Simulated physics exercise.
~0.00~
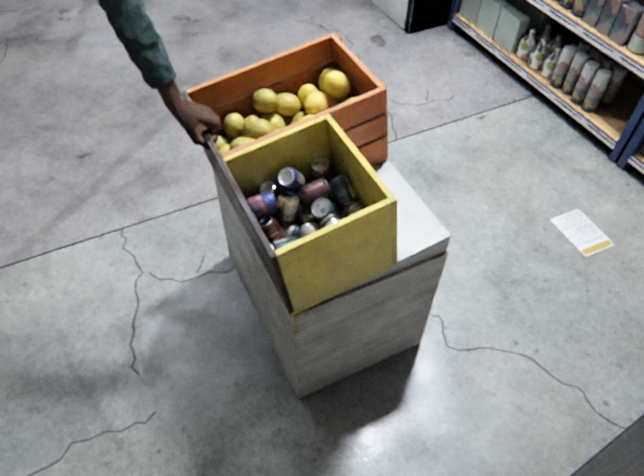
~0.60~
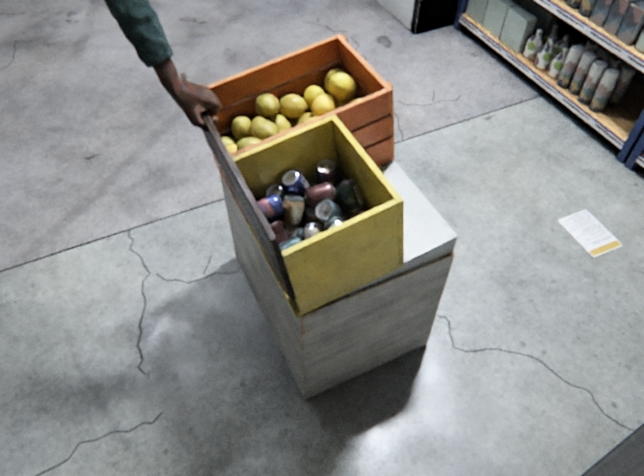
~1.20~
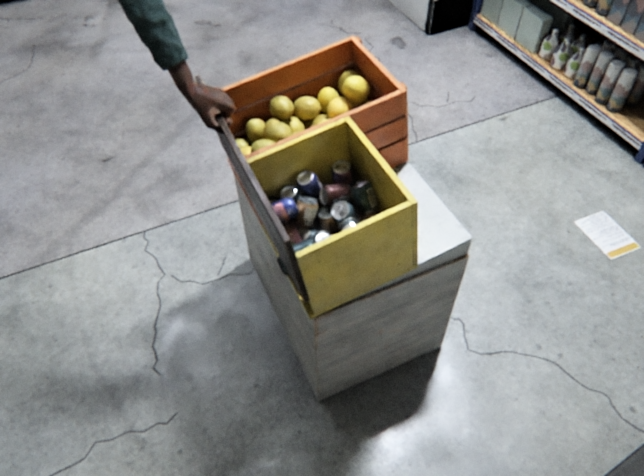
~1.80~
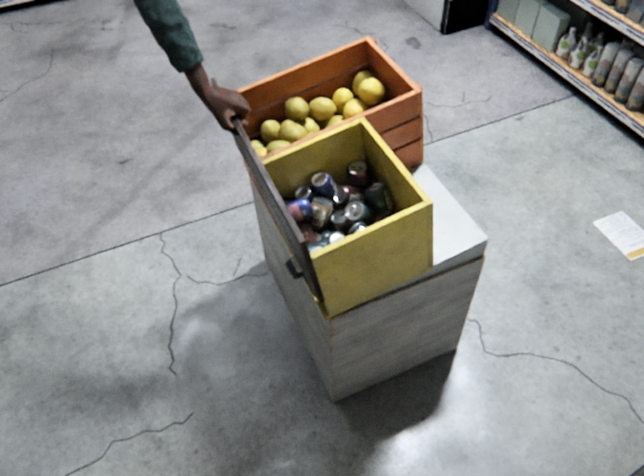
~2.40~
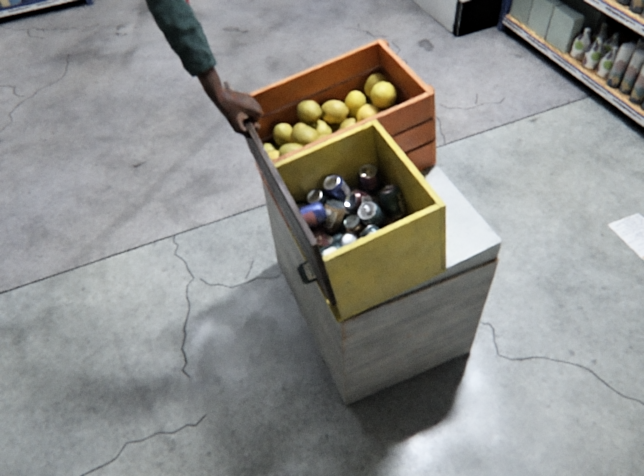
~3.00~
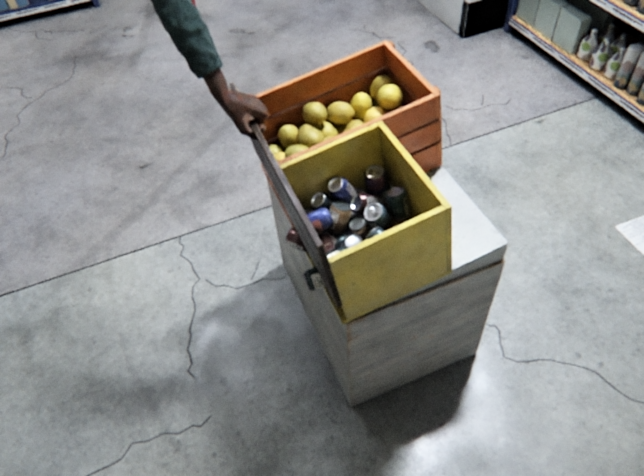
In a space with a cracked concrete floor, seen from above at an angle, a yellow bin of small cans stands at the front of a pale wooden block, with an orange bin of lemons behind it. Shelves of bottles line the upper right. From the upper left, a dark-sleeved arm reaches down, its hand gripping a dark, leaning gate along the bins' left side. The gate shifts up slightly early on, then stays about level with the bins as the view pans slightly left. At the end, the hand still holds it, and the cans and lemons remain inside their bins.
